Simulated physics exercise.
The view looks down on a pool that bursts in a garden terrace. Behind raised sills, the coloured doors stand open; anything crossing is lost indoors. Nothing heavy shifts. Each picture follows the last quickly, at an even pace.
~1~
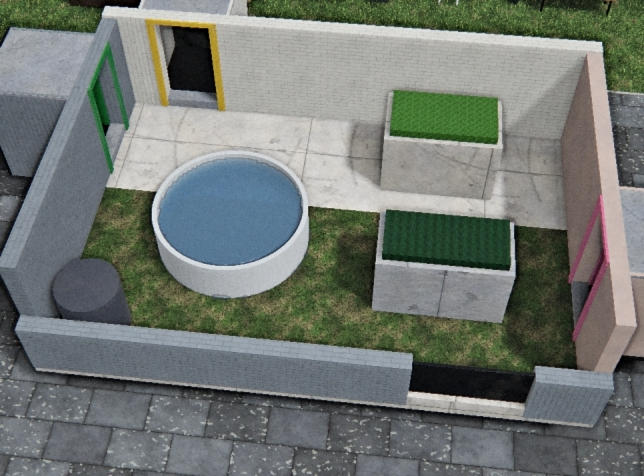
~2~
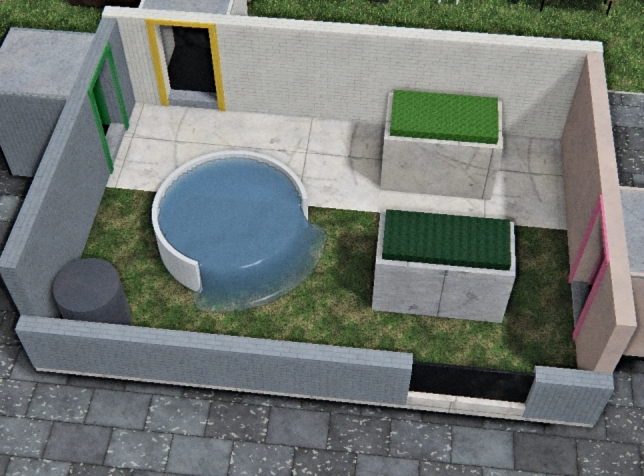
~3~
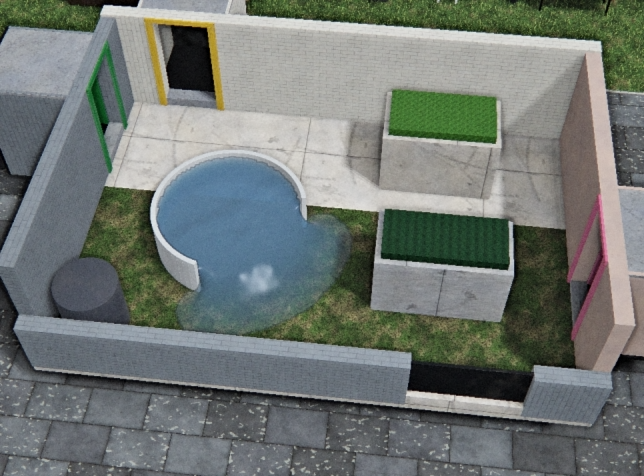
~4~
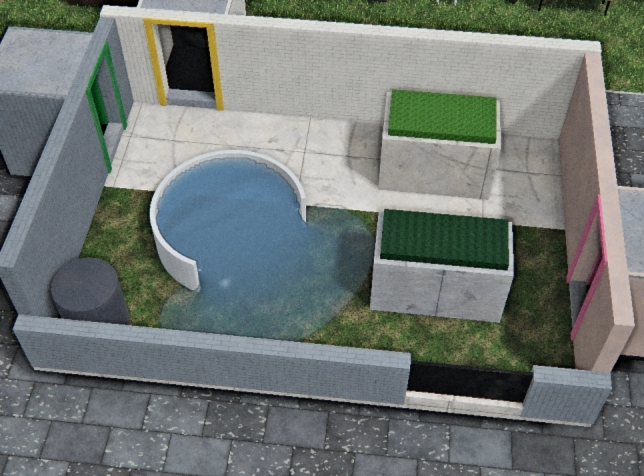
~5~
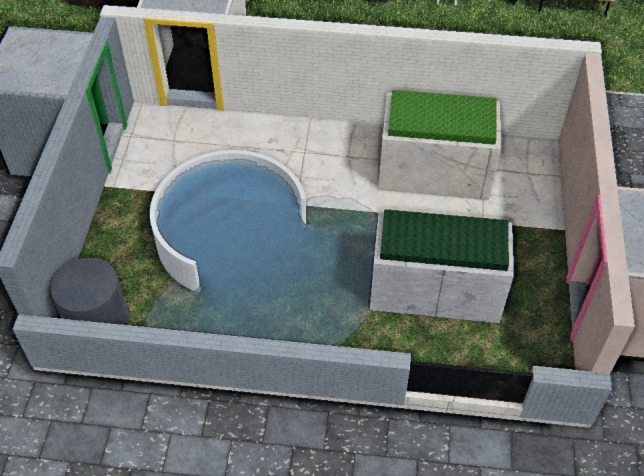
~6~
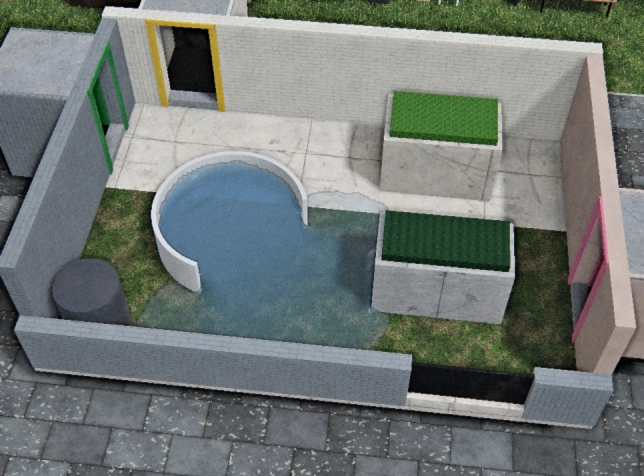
A walled garden terrace of grass and pale paving is seen from above by a camera that stays still. A round white pool of blue water stands left of centre, with a dark grey cylinder at lower left, two green-topped pale blocks to the right, and green, yellow and pink doorways around the walls. The pool's front wall opens, and water pours out, spreading across the grass towards the low front wall and around the nearer block.
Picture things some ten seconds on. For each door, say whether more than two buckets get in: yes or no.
Yellow door: No; pink door: Yes; green door: No.
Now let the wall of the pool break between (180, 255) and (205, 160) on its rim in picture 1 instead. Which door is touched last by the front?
Coming last is the pink-painted one.
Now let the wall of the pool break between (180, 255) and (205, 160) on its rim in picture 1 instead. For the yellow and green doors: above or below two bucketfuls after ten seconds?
Well, the yellow one crosses the threshold, and the green one crosses the threshold too.
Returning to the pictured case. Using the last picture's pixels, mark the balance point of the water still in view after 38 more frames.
Point: (366, 265).
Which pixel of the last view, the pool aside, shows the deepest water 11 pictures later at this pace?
At about (302, 370).
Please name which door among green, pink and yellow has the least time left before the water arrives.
It would be the pink one.
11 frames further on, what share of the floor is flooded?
The answer is around 45 per cent.
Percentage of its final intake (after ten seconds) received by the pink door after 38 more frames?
Close to 80 out of every hundred.
A moment on, water covers 30 % of the floor; the yellow door not reached, the pink door not reached, the green door not reached.
Next, water covers 45 % of the floor; the yellow door not reached, the pink door not reached, the green door not reached.
Then, water covers 65 % of the floor; the yellow door not reached, the pink door over two buckets in, the green door not reached.
Later, water covers 85 % of the floor; the yellow door not reached, the pink door over two buckets in, the green door wet at the sill, nothing in.
In the end, water covers 100 % of the floor; the yellow door wet at the sill, nothing in, the pink door far over two buckets in, the green door wet at the sill, nothing in.
